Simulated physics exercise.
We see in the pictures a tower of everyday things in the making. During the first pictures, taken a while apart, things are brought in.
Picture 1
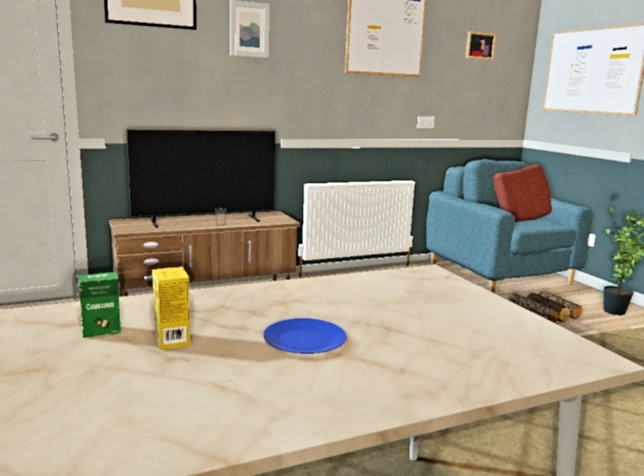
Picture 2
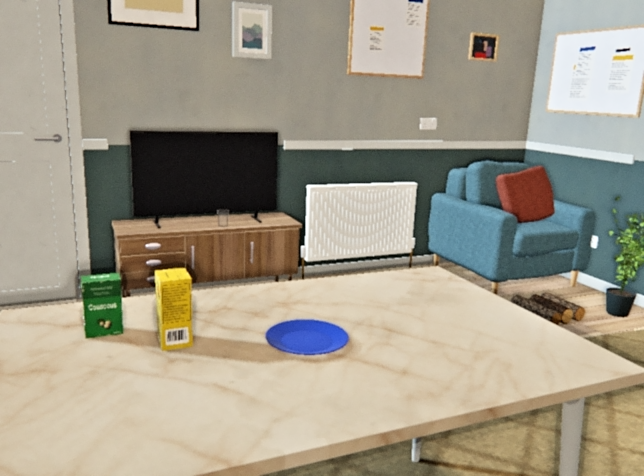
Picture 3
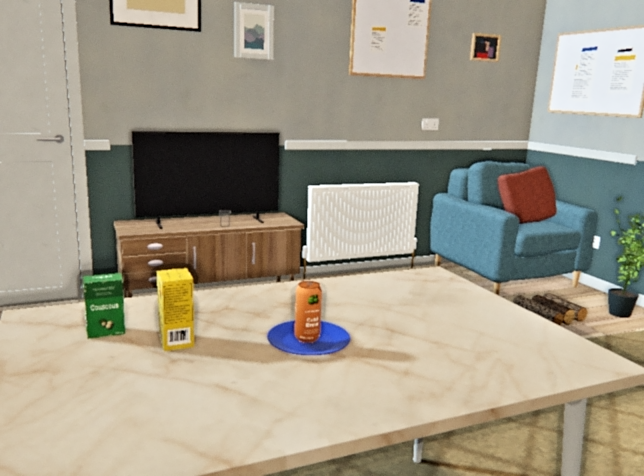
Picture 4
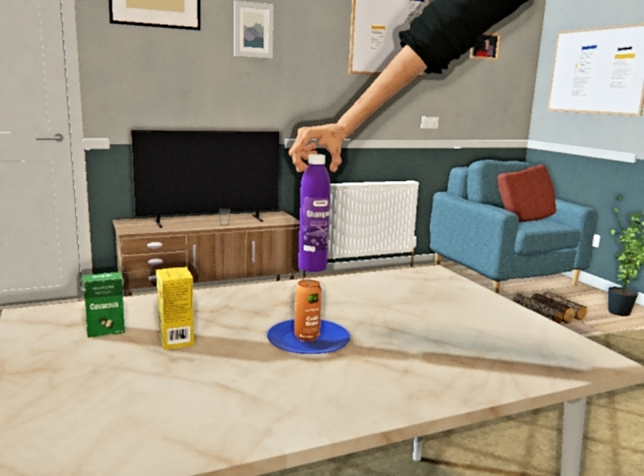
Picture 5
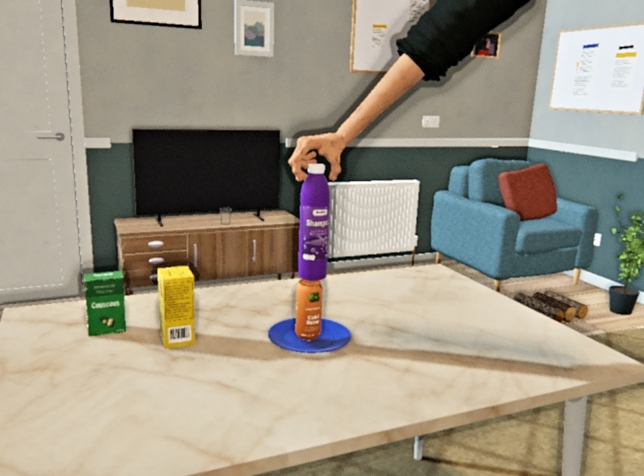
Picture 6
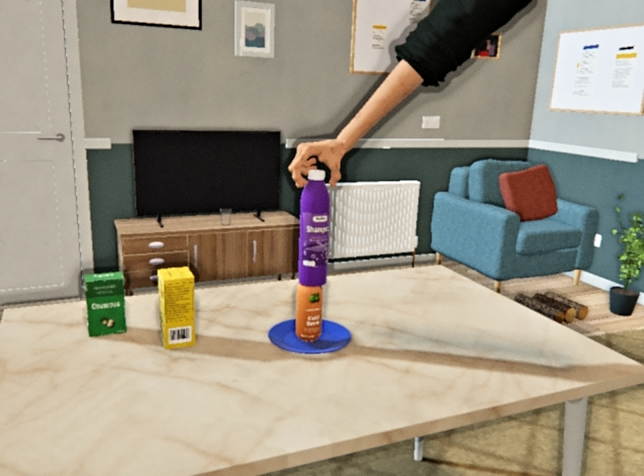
A hand lowered a purple bottle onto an orange can that had appeared on the blue plate, and kept hold of its top, while the green and yellow cartons stayed put on the left.
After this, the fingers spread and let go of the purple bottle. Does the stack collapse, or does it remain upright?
Nothing falls.
Then, 0.50 s on from there, no change.
Then, 1.30 s on from there, purple bottle resting near (314, 229).
In the end, all 5 unmoved. At the end, from the last picture's camera, purple bottle near (315, 229). The pile keeps its balance.
